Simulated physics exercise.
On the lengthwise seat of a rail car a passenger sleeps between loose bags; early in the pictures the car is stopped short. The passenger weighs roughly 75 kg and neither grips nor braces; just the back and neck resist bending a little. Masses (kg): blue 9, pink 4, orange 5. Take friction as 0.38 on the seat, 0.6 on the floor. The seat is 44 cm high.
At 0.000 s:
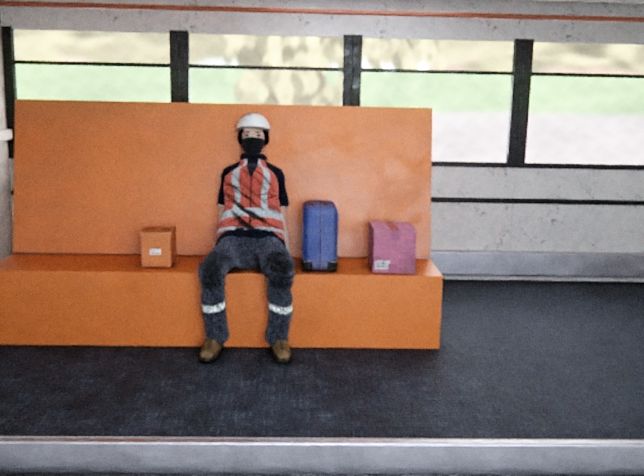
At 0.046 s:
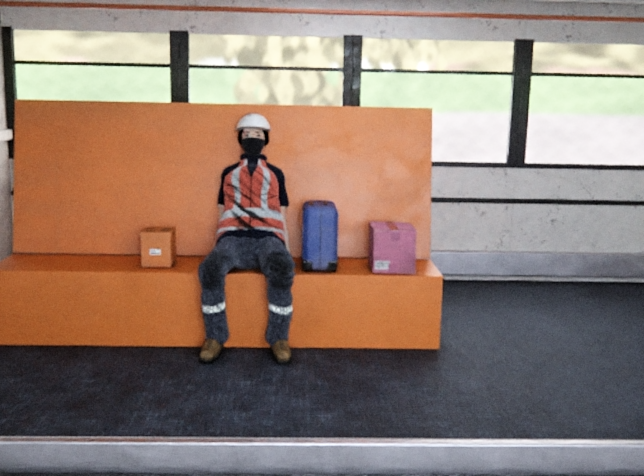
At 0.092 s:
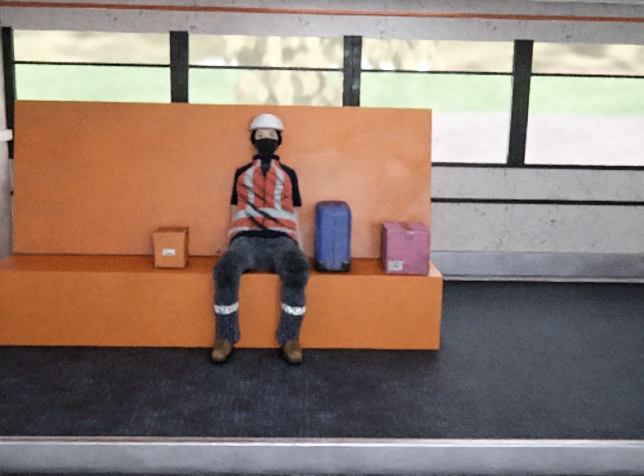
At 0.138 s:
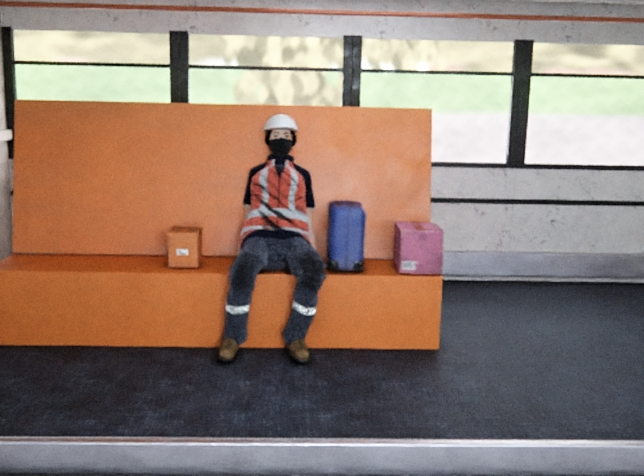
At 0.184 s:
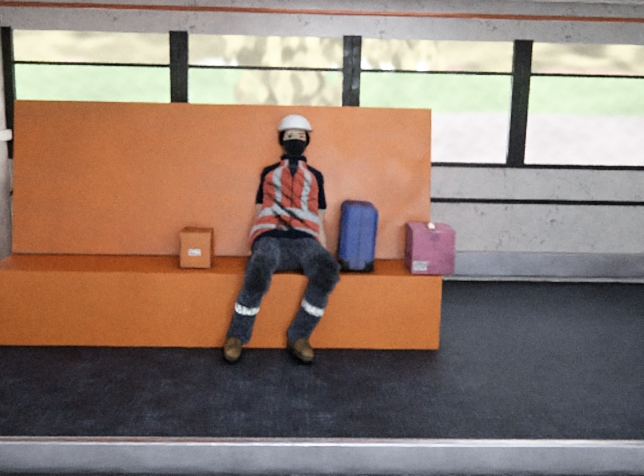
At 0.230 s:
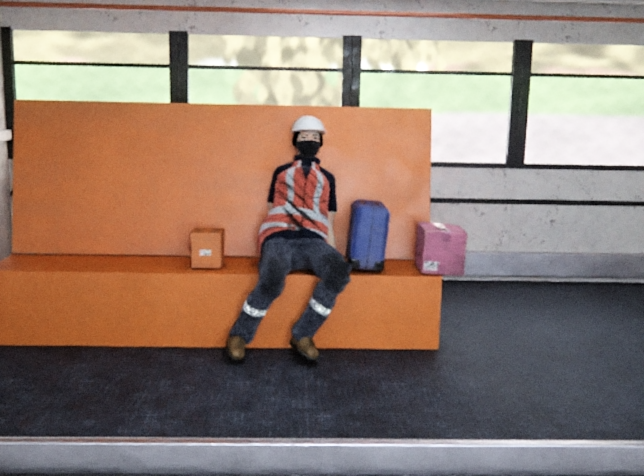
A passenger and three loose pieces of luggage rest on a long orange seat in a rail car, viewed from directly in front by a still camera. The passenger wears a white helmet and orange vest, with an orange container at left and blue and pink luggage at right. After a brief stillness, all slide right together, the passenger's legs slanting as the feet lag and the pink piece overhanging the seat's end.
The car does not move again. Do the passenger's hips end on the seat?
In the end the passenger's hips settle on the seat.
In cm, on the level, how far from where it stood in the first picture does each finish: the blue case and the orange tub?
About: Blue case 100, orange tub 50.
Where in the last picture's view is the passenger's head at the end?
At about (446, 258).
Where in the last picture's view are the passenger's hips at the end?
At about (338, 235).
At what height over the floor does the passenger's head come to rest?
About 50 cm.
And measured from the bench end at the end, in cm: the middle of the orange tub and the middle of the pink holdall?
Orange tub 110 short, pink holdall 80 past.
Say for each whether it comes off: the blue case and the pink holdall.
Blue case drops off, pink holdall drops off.
After 0.40 s the passenger's hips are 59 cm above the ground, near (309, 243) in the last picture's view; the orange tub 120 cm short of the bench end, tilted 0°.
After 0.65 s the passenger's hips are 59 cm above the ground, near (325, 243) in the last picture's view.
After 1.05 s the passenger's hips are 64 cm above the ground, near (336, 236) in the last picture's view; the orange tub 114 cm short of the bench end, tilted 0°.
Final state at 1.6 s, blue case drops off; pink holdall drops off; orange tub stays on; passenger's hips keep to the seat.
